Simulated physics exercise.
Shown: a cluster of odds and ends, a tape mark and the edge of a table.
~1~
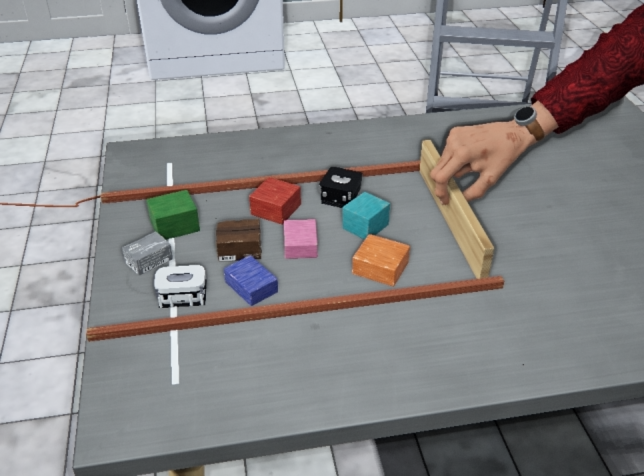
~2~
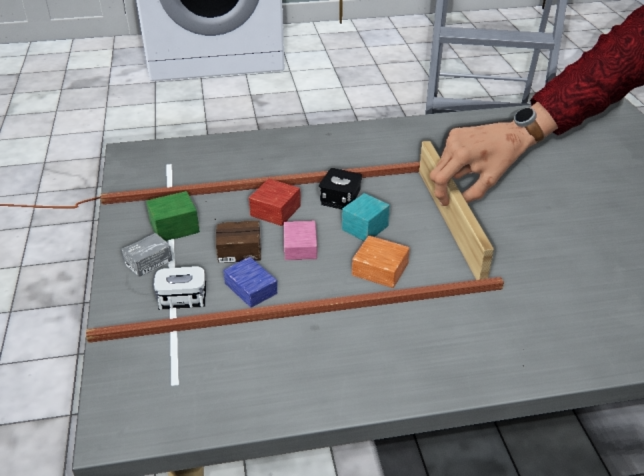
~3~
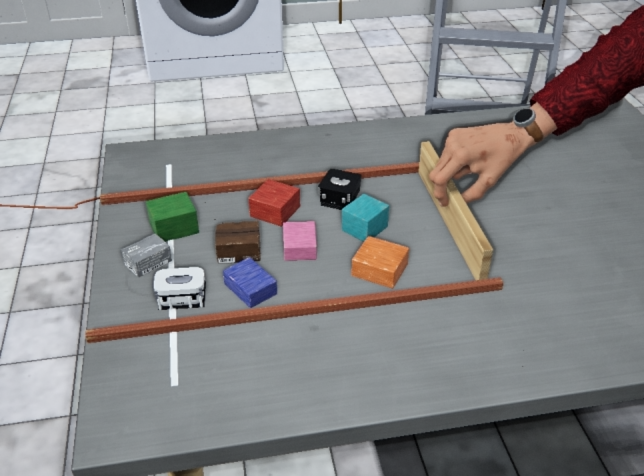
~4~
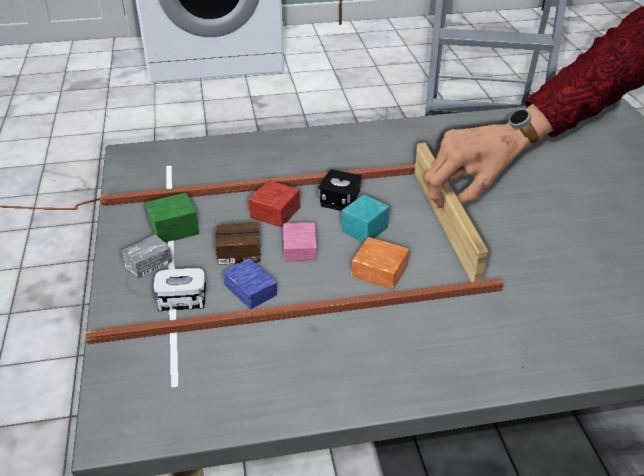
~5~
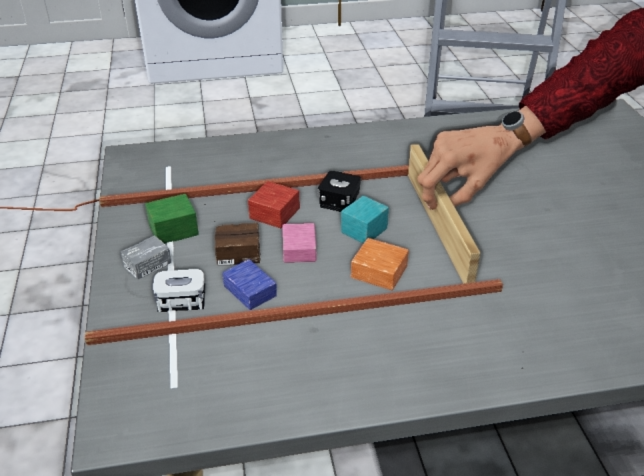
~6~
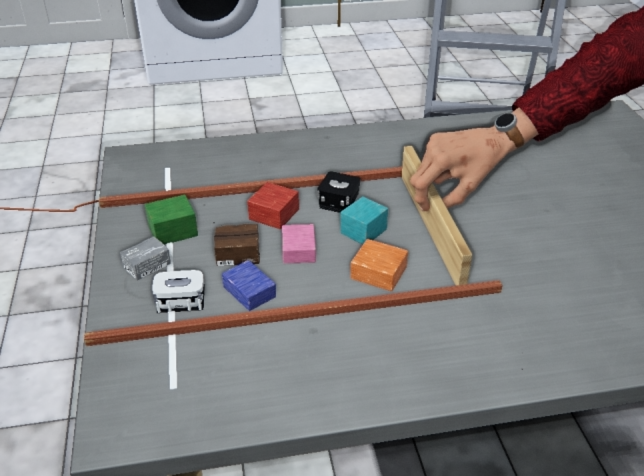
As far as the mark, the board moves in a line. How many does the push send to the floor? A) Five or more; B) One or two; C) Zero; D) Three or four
D.
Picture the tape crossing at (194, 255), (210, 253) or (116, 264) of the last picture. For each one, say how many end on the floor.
It would be 0, 0 and 6.
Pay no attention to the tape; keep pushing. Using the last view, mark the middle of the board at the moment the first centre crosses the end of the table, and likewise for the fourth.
The first puts it near (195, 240), the next near (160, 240).
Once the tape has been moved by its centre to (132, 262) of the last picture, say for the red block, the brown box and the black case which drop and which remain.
In short: Red block gone, brown box gone, black case safe.
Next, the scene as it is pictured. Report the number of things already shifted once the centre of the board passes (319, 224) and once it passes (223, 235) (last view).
Well, it's 6 at the first one and 10 at the second.
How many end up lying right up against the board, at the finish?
The count in contact is 4.
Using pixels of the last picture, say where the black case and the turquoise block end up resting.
The black case stops around (150, 216); the turquoise block around (150, 235).
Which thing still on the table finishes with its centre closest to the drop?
It would be the brown box.
A little later, none off yet; grey box at rest near (146, 258); green block at rest near (172, 220); white case at rest near (180, 292).
Next, none off yet; grey box at rest near (146, 258); green block moving near (168, 221); white case at rest near (180, 292).
Later still, none off yet; grey box shifted about its own width near (104, 259); green block shifted about its own width near (107, 229); white case shifted about its own width near (105, 302).
When it is over, the number that fall off is three or four; down, white case, green block and grey box.
